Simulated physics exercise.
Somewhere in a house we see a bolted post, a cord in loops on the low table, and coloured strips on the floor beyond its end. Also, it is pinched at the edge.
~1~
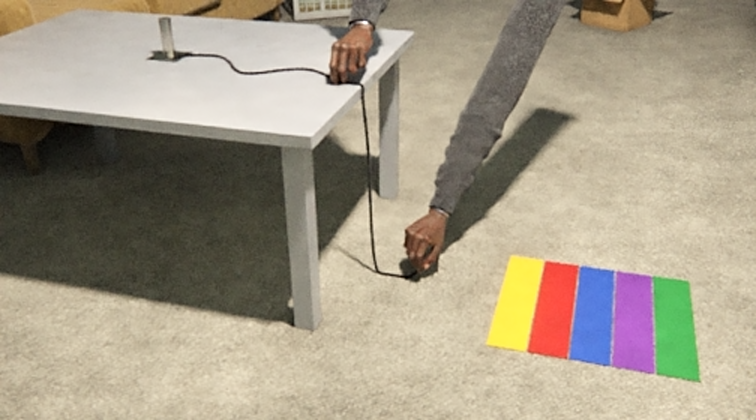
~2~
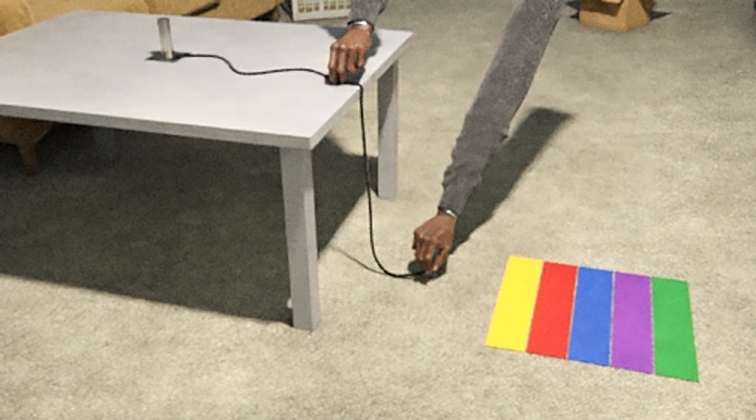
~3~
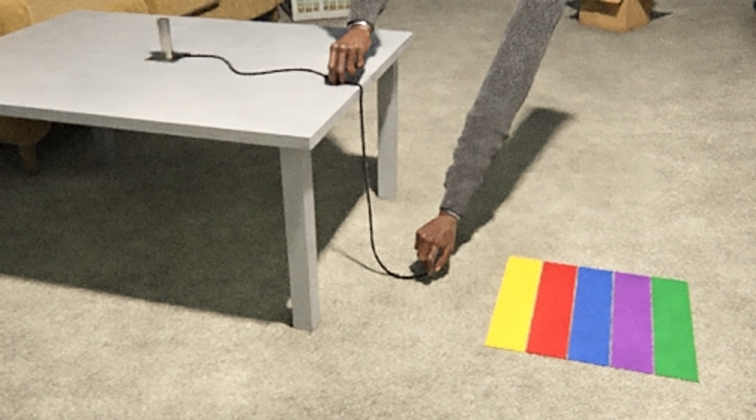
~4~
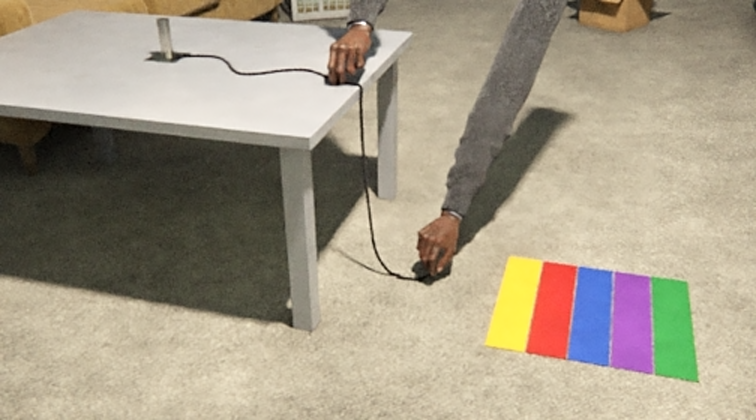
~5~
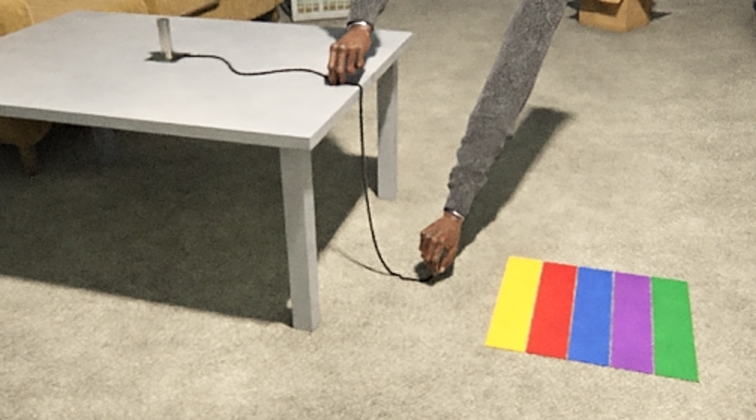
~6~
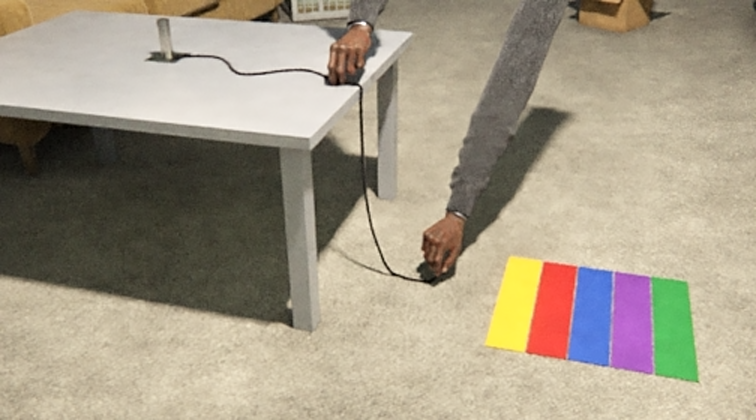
The cord's lower end, held by a hand near the floor, shifts slightly right toward the coloured strips, moving most at the start and then only creeping. Another hand keeps the cord pinched at the table's edge, while the stretch lying across the tabletop to a small upright object stays practically still.
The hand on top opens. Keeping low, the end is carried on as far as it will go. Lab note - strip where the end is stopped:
Blue strip.
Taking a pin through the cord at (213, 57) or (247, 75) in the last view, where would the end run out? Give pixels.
(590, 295), (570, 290).
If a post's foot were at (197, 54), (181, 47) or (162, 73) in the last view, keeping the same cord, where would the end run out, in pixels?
The first try gives about (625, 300), the second about (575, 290) and the third about (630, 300).
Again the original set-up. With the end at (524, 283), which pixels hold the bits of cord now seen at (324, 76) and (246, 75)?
One lands at (348, 82), the other at (272, 71).
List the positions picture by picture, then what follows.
The first frame shows end (422, 267); yellow (510, 329); red (550, 336); blue (591, 343); purple (634, 350); green (677, 357).
The second frame shows end (431, 269); cord through (213, 56) (247, 74) (321, 74) (362, 114) (369, 194) (378, 262).
The third frame shows end (433, 270).
The fourth frame shows end (435, 270); cord through (212, 57) (246, 75) (321, 74) (361, 114) (367, 194) (382, 263).
The fifth frame shows end (438, 271).
The sixth frame shows end (440, 271); cord through (212, 57) (246, 75) (321, 74) (361, 114) (366, 194) (385, 263).
A little later, end near (524, 283); over yellow.
Next, end near (570, 290); over red.
When it is tight, end near (597, 294); over blue. It halts on the blue strip.
